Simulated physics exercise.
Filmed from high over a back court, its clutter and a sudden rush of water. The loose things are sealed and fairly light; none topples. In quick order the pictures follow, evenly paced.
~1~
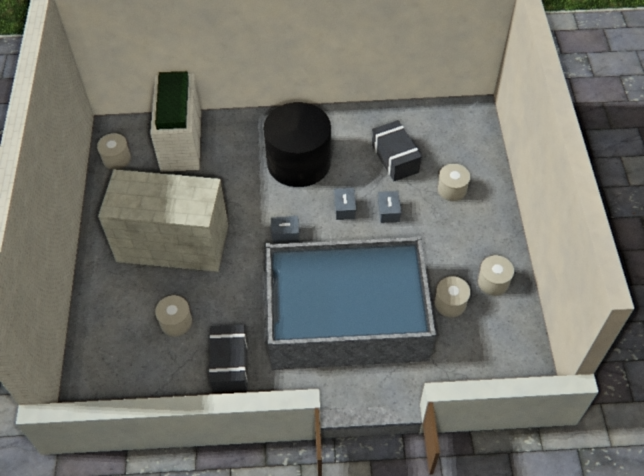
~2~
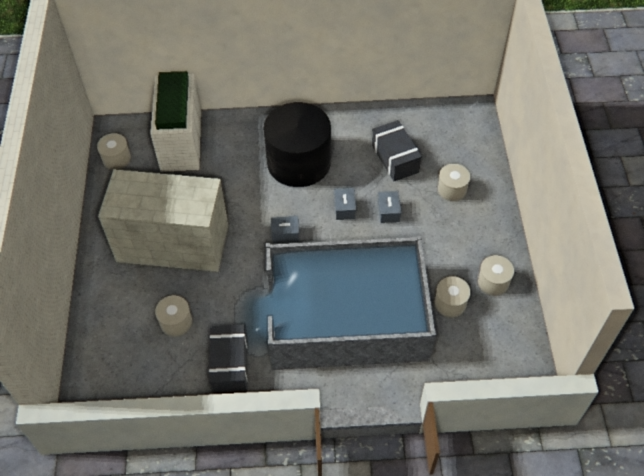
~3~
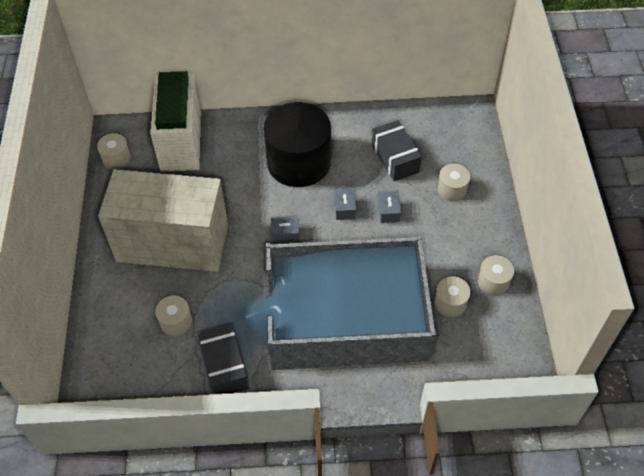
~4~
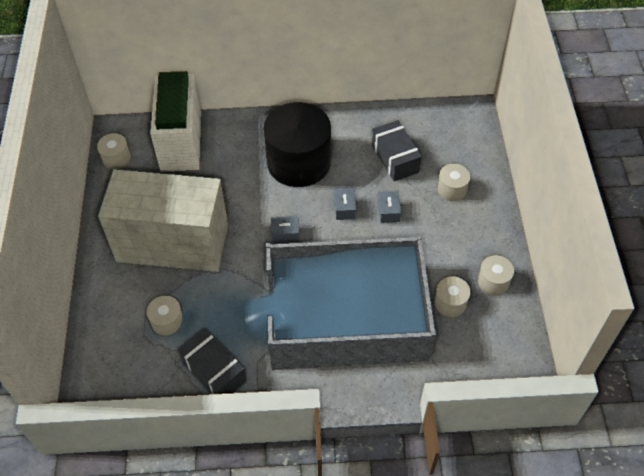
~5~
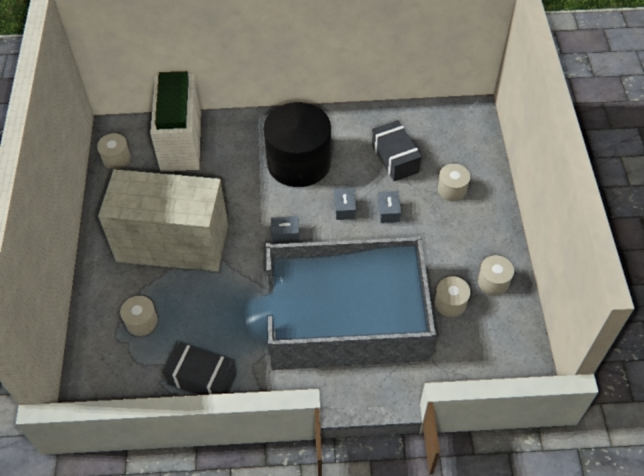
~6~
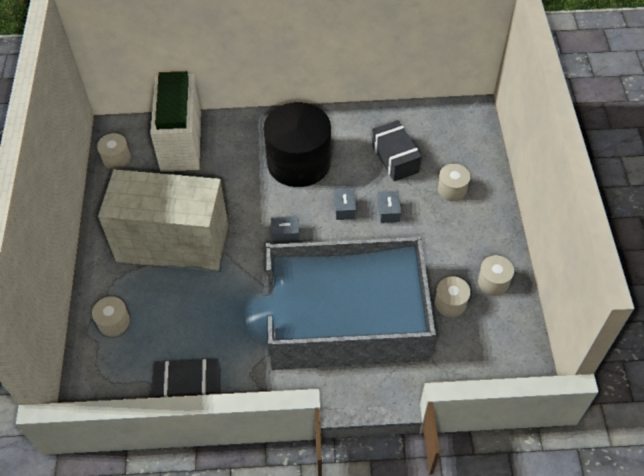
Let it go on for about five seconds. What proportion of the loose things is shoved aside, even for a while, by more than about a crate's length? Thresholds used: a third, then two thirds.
Lower than a third.
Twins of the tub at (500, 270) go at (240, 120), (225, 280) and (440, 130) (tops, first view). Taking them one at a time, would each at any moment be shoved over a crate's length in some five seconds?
In sequence: Doesn't go far, pushed clear, doesn't go far.
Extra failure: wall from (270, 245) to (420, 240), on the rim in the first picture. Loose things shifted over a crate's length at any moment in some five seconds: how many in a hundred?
Near 80 in a hundred.
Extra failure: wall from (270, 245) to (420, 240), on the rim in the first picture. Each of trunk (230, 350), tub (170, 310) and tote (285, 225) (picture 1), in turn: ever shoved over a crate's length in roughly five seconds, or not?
In turn: Stayed short, stayed short, cleared that distance.
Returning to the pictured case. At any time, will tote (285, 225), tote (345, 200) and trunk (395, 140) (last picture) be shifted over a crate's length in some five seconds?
Successively: Never went far, never went far, never went far.
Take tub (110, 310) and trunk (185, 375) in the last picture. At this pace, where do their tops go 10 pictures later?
Approximately (82, 311) for one and (97, 378) for the other.
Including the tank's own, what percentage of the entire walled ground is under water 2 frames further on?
Near 25 %.
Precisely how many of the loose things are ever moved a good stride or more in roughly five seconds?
That gives 3.
A moment on, 2 of 10 are well off their spots; 0 afloat.
Next, 2 of 10 are well off their spots; 2 afloat.
Later, 3 of 10 are well off their spots; 3 afloat.
In the end, 2 of 10 are well off their spots, and 3 have been at some point; 3 afloat.
